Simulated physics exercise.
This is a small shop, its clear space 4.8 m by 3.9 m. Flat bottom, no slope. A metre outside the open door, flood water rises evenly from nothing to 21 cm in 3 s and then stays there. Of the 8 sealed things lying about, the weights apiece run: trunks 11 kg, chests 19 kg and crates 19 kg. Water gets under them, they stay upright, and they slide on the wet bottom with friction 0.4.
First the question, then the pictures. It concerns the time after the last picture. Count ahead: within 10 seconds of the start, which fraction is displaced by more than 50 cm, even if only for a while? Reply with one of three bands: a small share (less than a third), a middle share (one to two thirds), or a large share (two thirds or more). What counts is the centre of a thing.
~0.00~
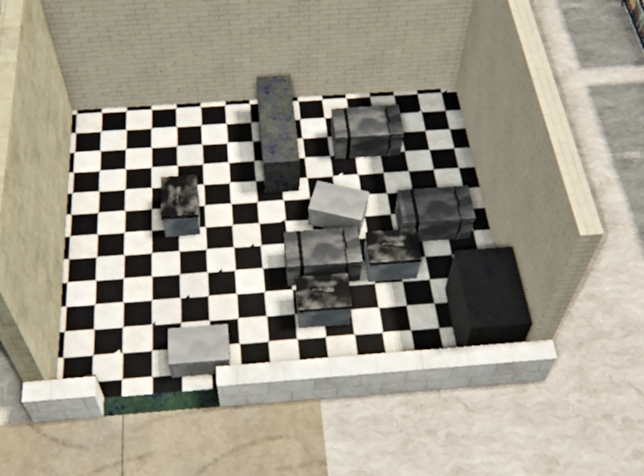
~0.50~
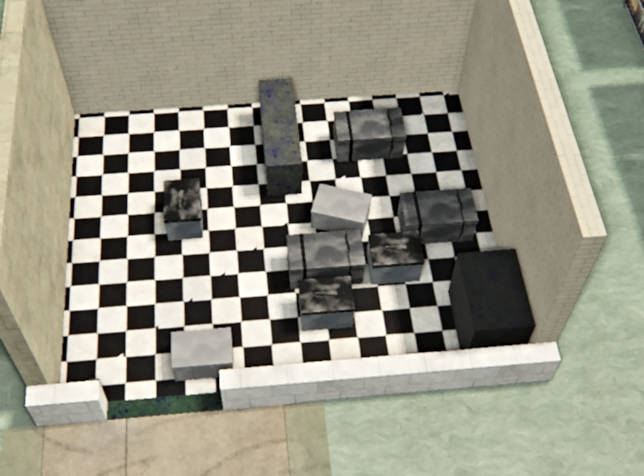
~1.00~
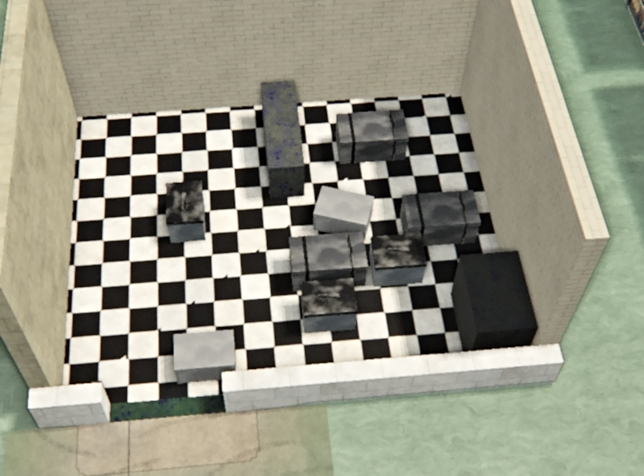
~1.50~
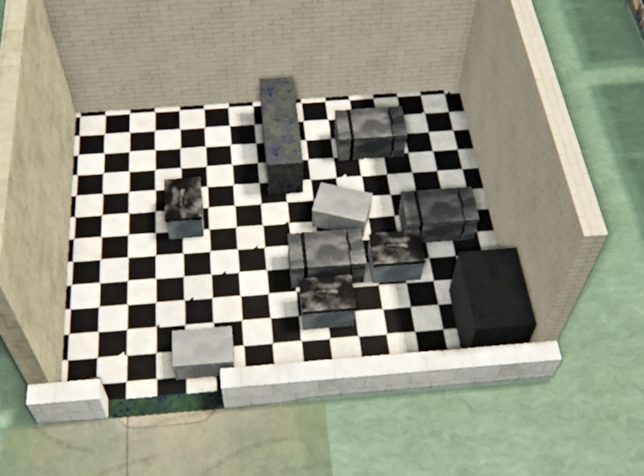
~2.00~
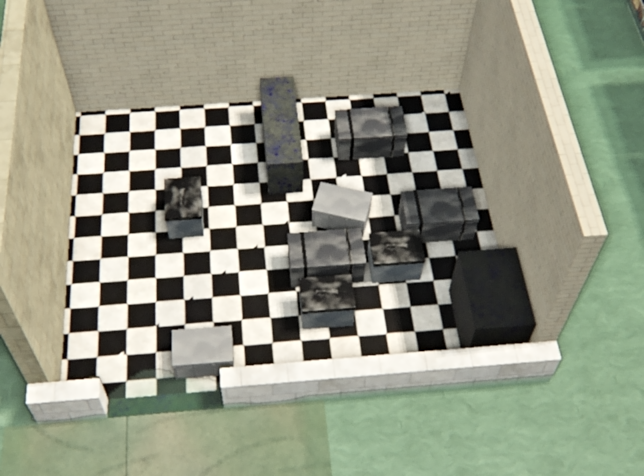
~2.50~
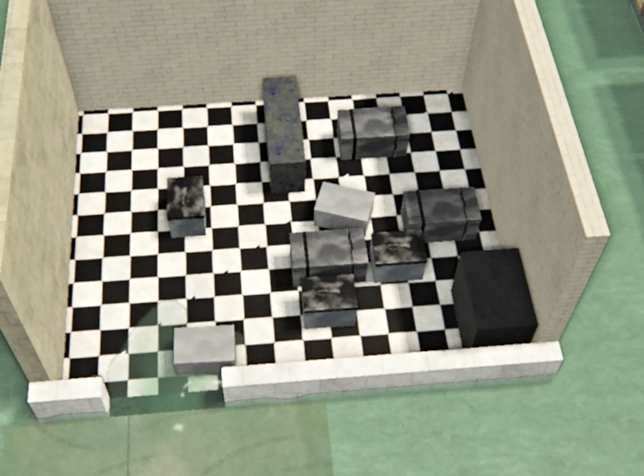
A small share, less than a third.
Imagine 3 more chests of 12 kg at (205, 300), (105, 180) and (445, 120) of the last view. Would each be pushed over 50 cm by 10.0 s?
Note, in order of listing: Crosses the threshold, crosses the threshold, stays below the threshold.
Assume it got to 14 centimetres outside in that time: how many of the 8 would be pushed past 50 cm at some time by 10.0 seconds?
That would make 1 of them.
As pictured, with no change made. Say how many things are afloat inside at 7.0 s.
1 of them.
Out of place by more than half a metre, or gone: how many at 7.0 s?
At that moment it comes to 1.
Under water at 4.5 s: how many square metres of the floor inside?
Wet area: Approx. 7.5 m2.
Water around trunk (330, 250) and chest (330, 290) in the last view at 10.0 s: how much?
Around 8 cm and 4 cm.
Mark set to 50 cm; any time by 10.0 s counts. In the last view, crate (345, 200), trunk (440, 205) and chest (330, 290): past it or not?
Within, within, within.
After 3.5 s 0 of 8 are over 50 cm from their spots; 0 afloat.
After 4.5 s 1 of 8 are over 50 cm from their spots; 0 afloat.
After 7.0 s 1 of 8 are over 50 cm from their spots; 1 afloat.
After 10.0 s 2 of 8 are over 50 cm from their spots, and 2 have been at some point; 2 afloat.
